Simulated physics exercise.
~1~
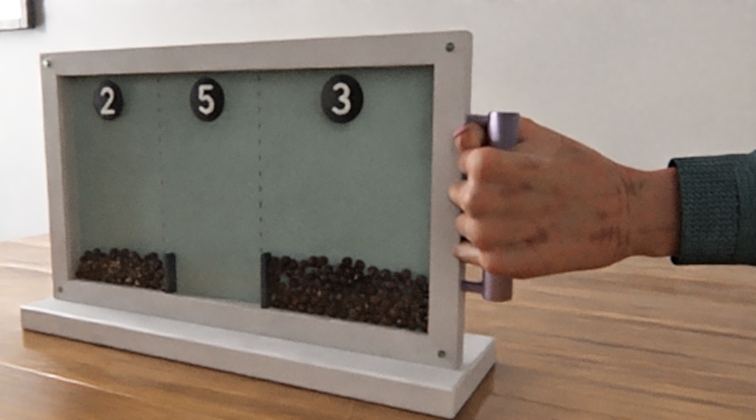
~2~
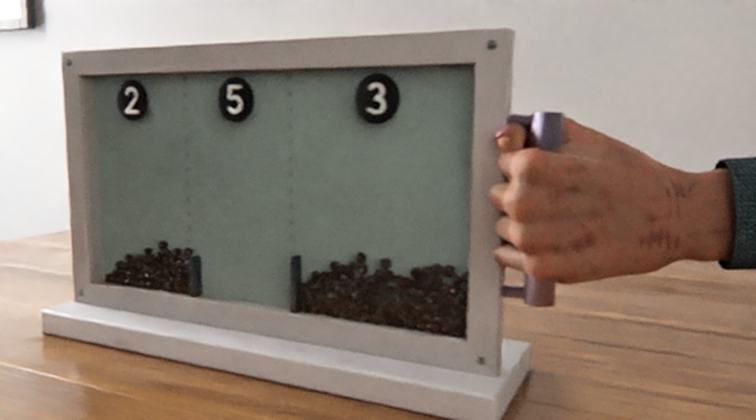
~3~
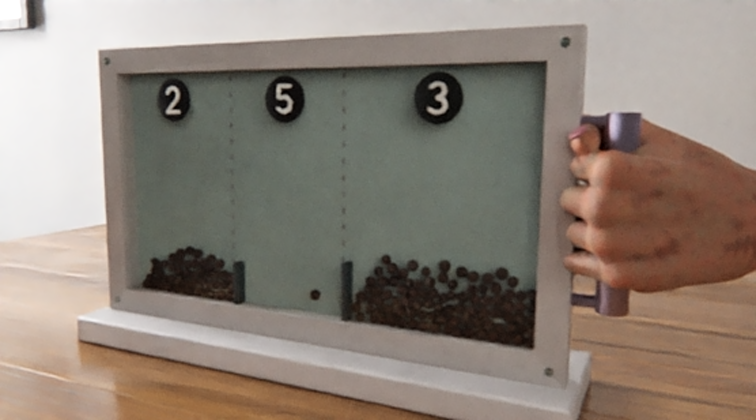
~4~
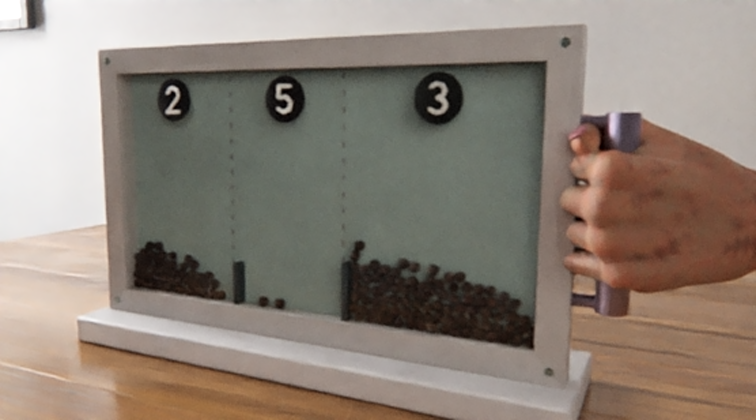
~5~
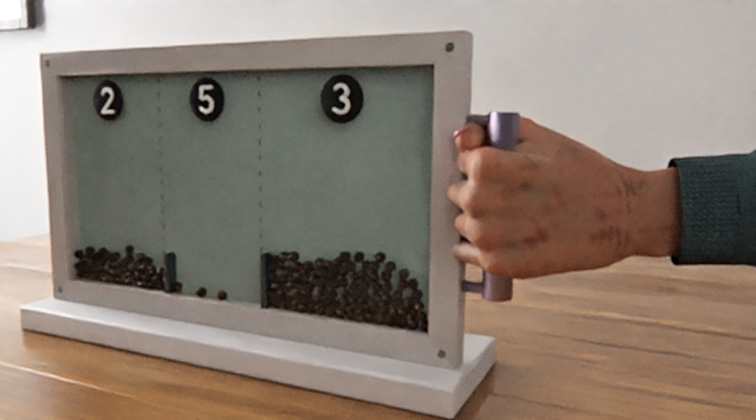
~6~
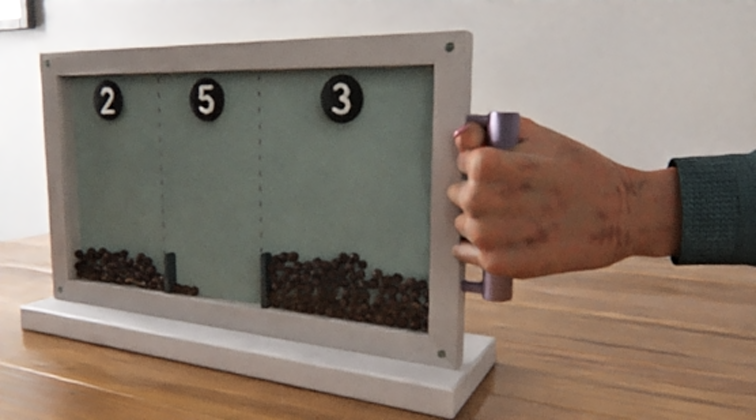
The clip shows a hand sliding a clear-faced organiser of small, dark round pills to the right and back left on a wooden table; the pills shift and a few land in the nearly empty middle section, where a couple remain beside the left divider.
